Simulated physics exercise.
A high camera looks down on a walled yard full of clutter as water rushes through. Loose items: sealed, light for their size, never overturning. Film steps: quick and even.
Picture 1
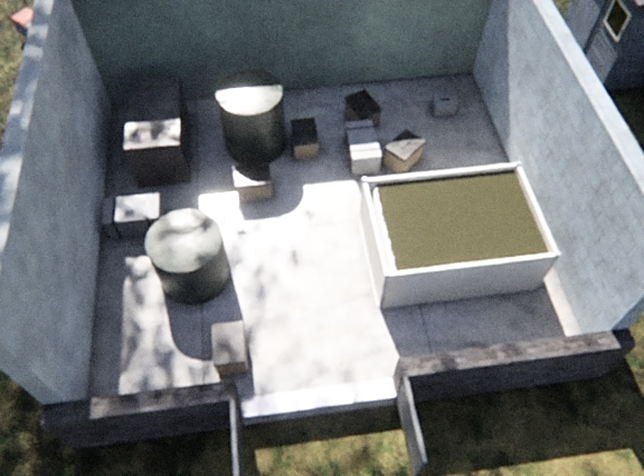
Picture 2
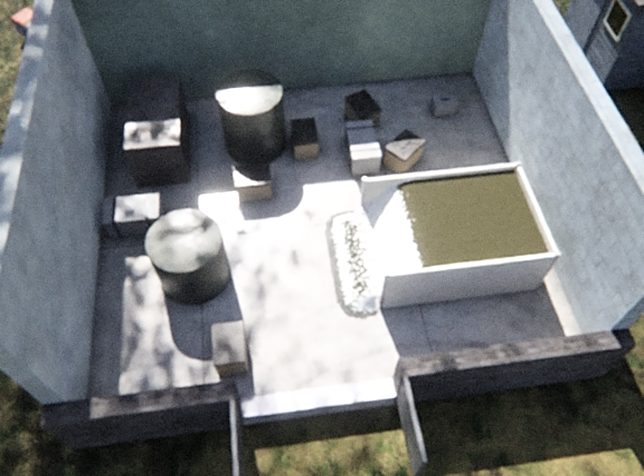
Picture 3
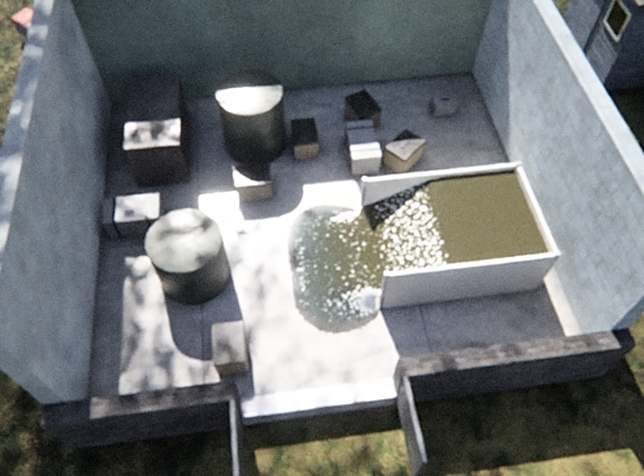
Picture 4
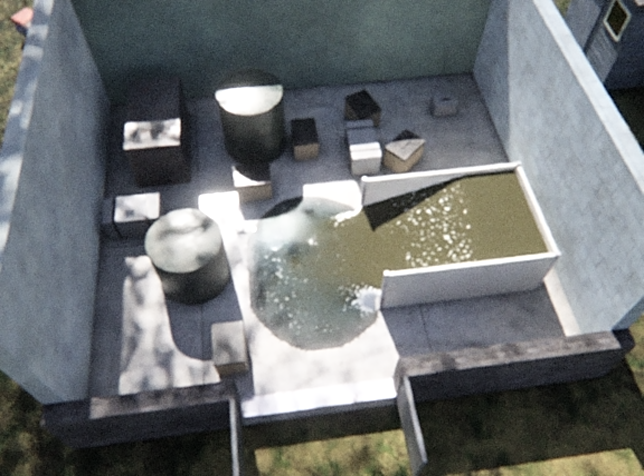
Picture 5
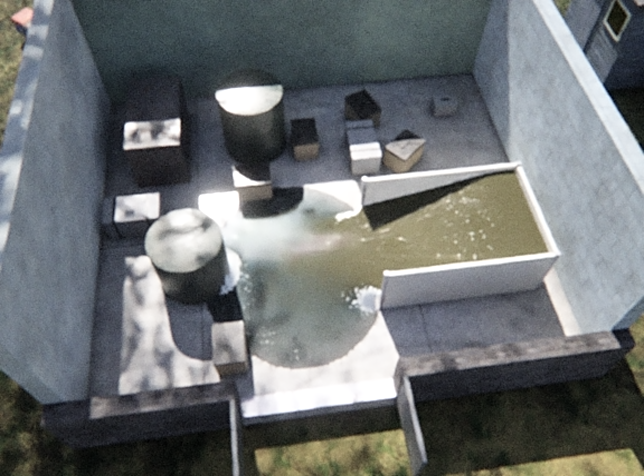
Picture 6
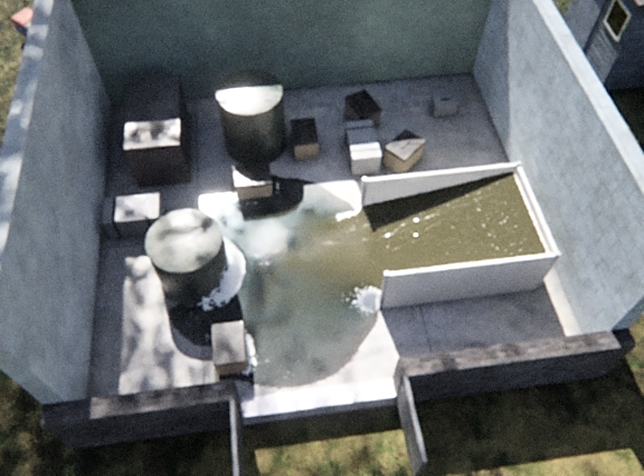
The footage shows murky water pouring leftward out of a white-walled tank into a walled yard, spreading across the pale floor in a widening pool that reaches a cylinder and nearby boxes, while the scattered objects stay in place.
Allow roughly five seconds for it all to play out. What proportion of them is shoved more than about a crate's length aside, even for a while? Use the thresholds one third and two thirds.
I'd put it between one third and two thirds.
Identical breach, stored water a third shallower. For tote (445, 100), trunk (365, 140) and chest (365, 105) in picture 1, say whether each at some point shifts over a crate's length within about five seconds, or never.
As asked: Fell short, fell short, fell short.
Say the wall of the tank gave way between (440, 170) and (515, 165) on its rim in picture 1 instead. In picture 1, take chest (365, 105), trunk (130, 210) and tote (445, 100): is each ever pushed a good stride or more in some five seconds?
Taking them in order, displaced that much, less than that, displaced that much.
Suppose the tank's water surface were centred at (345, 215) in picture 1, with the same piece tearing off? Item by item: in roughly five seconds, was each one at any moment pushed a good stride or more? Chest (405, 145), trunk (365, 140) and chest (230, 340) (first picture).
Item one not displaced far, item two not displaced far, item three travelled far enough.
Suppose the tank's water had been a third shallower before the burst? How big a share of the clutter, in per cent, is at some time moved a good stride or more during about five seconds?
Share: Close to 40 %.
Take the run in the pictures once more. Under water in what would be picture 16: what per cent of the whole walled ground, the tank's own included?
About 50 percent.
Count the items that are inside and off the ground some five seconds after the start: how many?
The answer would be 2.
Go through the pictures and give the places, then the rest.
The first picture shows a chest at (228, 342) rests on the ground; a trunk at (363, 139), on the bottom; 0 of 8 have shifted.
The second picture shows a chest at (228, 342), on the bottom; a trunk at (363, 139), on the bottom; 0 of 8 have shifted.
The third picture shows a chest at (228, 342) rests on the ground; a trunk at (363, 139) rests on the ground; 0 of 8 have shifted.
The fourth picture shows a chest at (228, 342), on the bottom; a trunk at (363, 139) rests on the ground; 0 of 8 have shifted.
The fifth picture shows a chest at (228, 342), on the bottom; a trunk at (363, 139) rests on the ground; 0 of 8 have shifted.
The sixth picture shows a chest at (228, 342), on the bottom; a trunk at (363, 139) rests on the ground; 0 of 8 have shifted.
A moment on, 0 of 8 are well off their spots; 0 afloat.
Next, 2 of 8 are well off their spots; 2 afloat.
Later, 3 of 8 are well off their spots; 2 afloat.
In the end, 3 of 8 are well off their spots, and 3 have been at some point; 2 afloat.
